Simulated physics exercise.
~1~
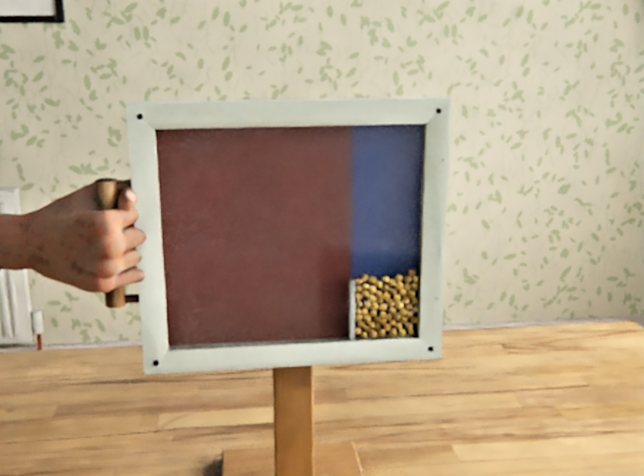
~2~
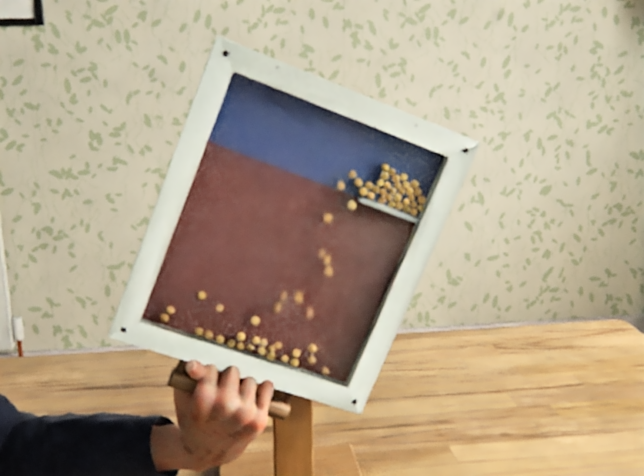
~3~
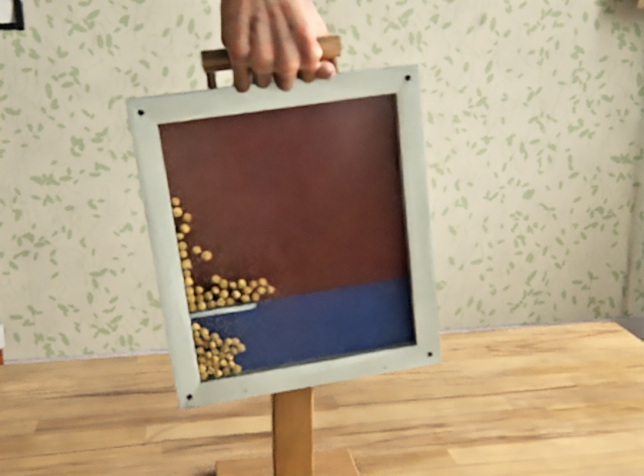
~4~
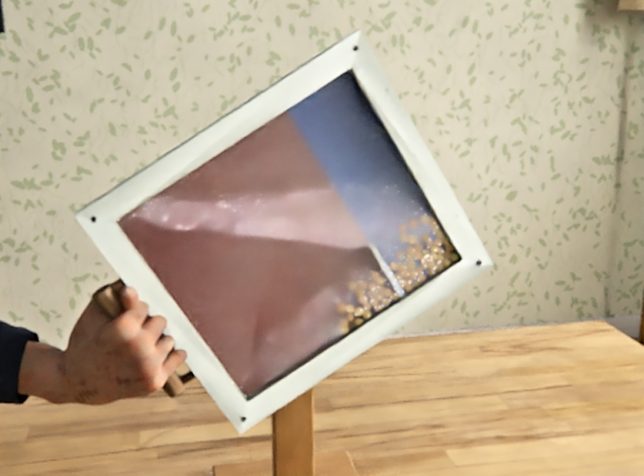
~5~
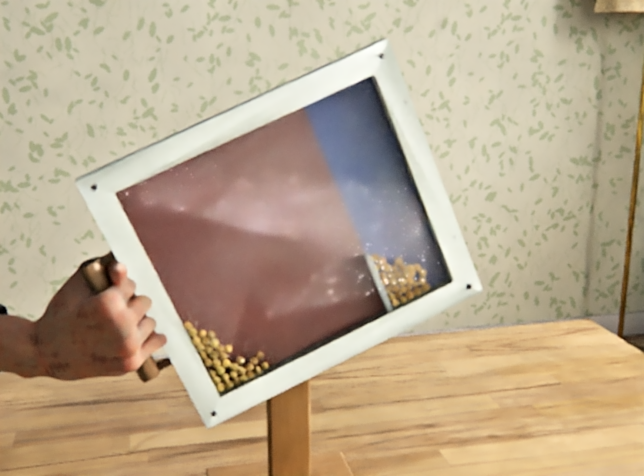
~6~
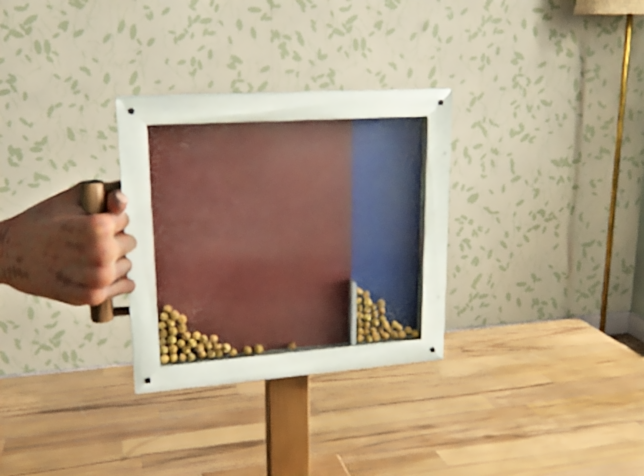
A hand turned a framed red and blue box of chickpeas anticlockwise, spilling many from the blue end into the red, then swung it clockwise, back anticlockwise and finally level, leaving one pile in the red's left corner and another in the blue.
